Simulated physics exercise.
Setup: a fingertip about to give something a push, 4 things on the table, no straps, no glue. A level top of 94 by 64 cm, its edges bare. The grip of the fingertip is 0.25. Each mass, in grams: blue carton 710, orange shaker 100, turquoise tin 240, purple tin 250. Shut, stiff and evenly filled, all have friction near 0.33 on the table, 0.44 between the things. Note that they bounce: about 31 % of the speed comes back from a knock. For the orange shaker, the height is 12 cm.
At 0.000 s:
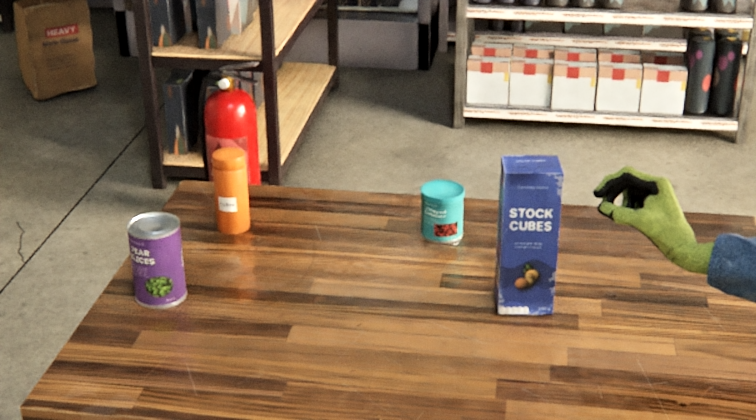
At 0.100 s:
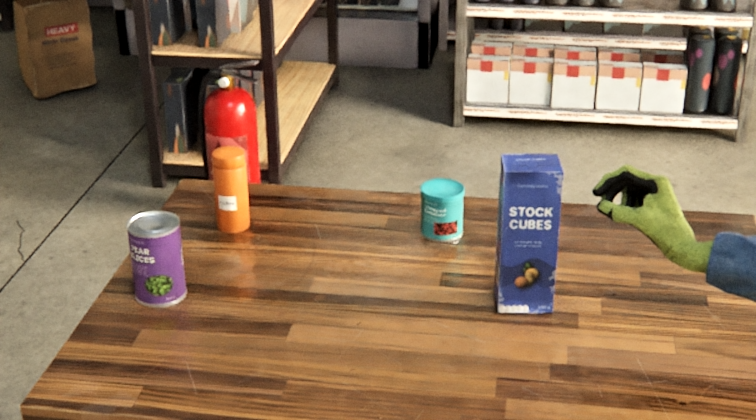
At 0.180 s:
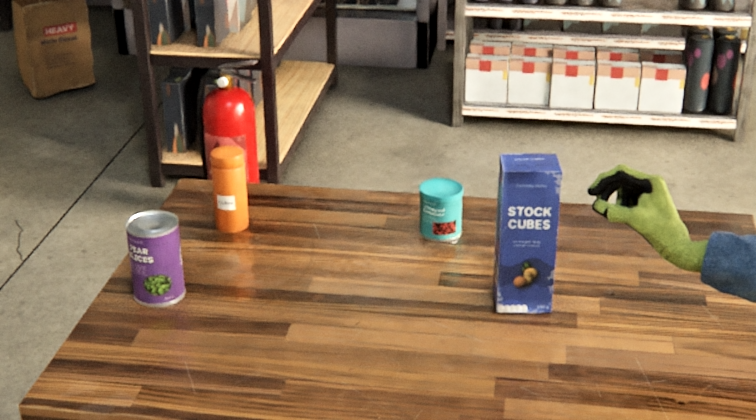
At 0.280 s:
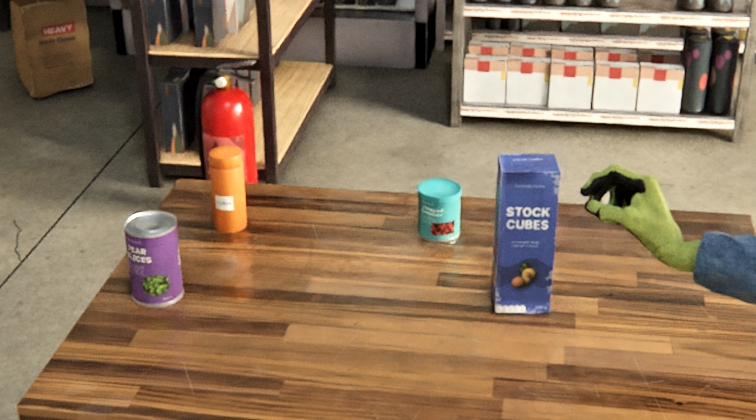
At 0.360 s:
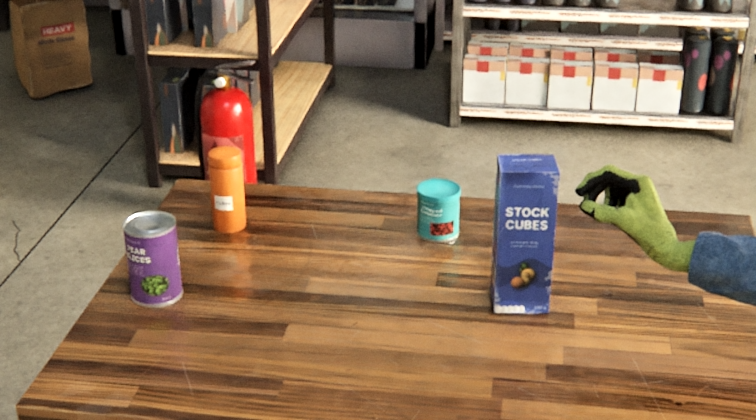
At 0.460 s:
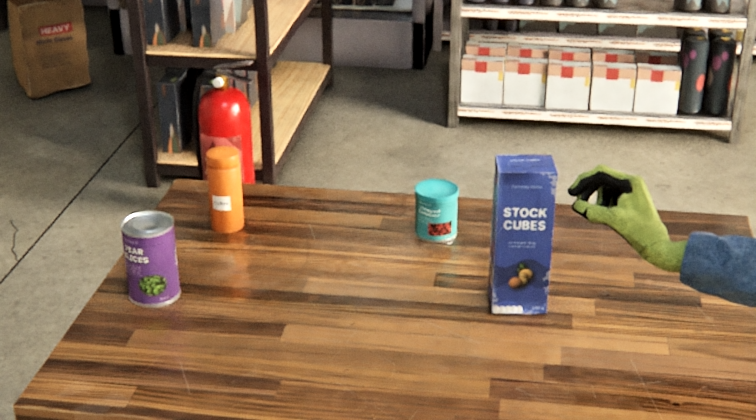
Green hand with curled fingers edging slightly left toward a blue stock cubes carton on a wooden table, three other containers standing still.
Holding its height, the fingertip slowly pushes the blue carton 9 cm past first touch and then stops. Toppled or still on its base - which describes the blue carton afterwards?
Toppled.
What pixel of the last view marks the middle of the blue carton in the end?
Near (399, 279).
After 1.26 s, 8 cm of travel; blue carton 11° off upright near (505, 231).
After 1.96 s, 13 cm of travel; blue carton 50° off upright near (450, 240).
After 2.06 s, 13 cm of travel; blue carton on its side near (413, 273).
In the end (2.6 s), toppled on the table, blue carton; the other 3 under 5 cm from the start. At the end, from the last picture's camera, blue carton near (399, 279).
